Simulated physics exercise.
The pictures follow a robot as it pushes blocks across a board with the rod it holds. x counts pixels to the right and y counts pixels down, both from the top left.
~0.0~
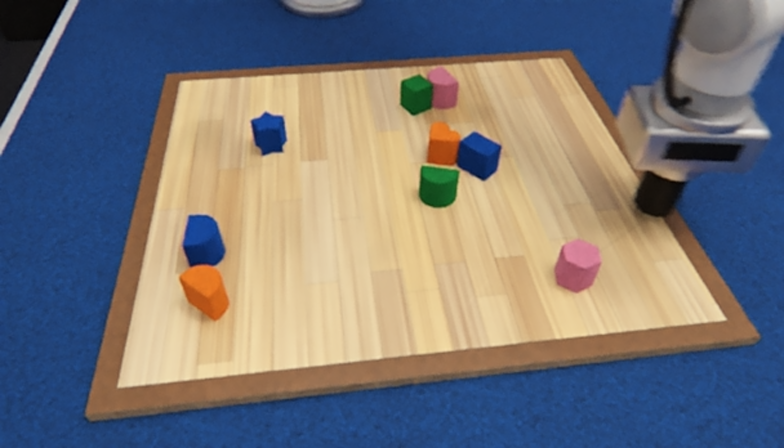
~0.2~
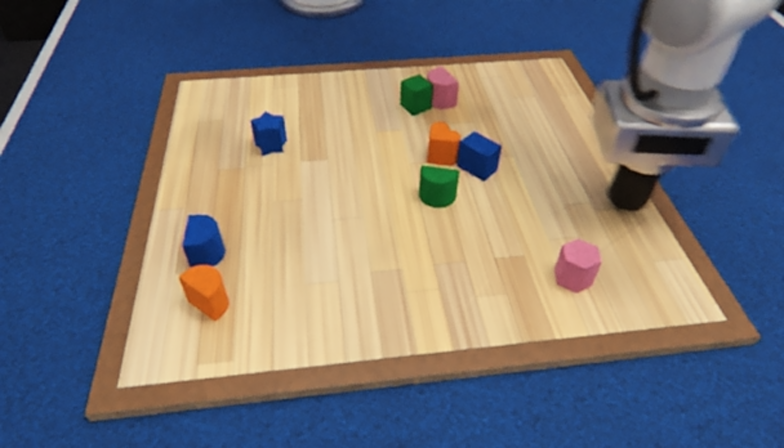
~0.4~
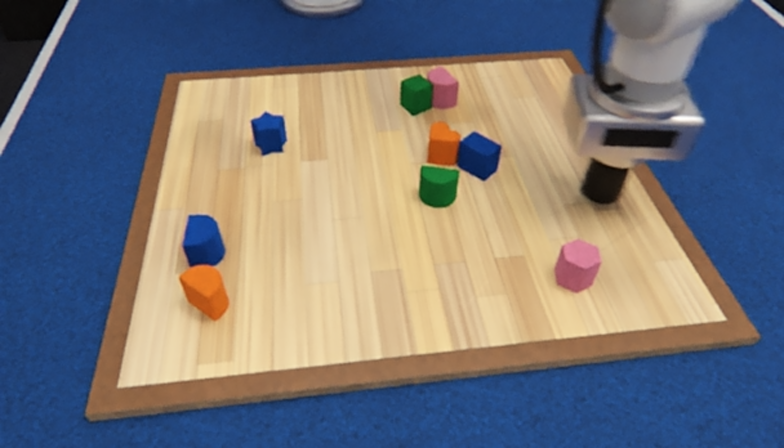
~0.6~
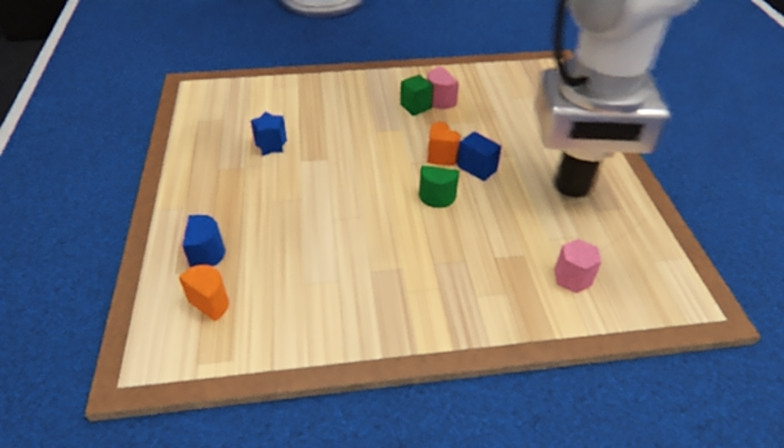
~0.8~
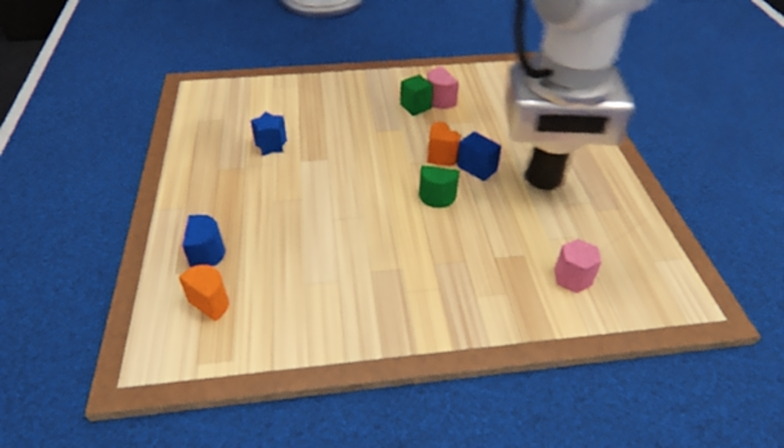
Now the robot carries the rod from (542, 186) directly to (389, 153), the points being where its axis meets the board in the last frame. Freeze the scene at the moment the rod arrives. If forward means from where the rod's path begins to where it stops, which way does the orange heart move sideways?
With start-to-end as forward, it shifts right.
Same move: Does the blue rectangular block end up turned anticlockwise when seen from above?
Answer: Yes.
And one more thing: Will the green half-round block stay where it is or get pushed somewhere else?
It stays put.
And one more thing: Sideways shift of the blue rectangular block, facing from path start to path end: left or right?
Its shift is leftward.
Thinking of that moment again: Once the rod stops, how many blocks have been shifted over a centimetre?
Number moved: 2.
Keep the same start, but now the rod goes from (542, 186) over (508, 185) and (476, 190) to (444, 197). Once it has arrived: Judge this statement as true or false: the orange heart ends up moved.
The statement is true.
The first path, step by step. One third of the way, rod (490, 166); orange heart (428, 128), turned 45° clockwise; blue rectangular block (456, 142), turned 20° anticlockwise.
Two thirds of the way, rod (438, 155); orange heart (404, 122); blue rectangular block (403, 137), turned 45° anticlockwise.
At the end, rod (389, 145); green half-round block still; orange heart (374, 108), turned 170° clockwise; blue rectangular block (353, 134), turned 75° anticlockwise.
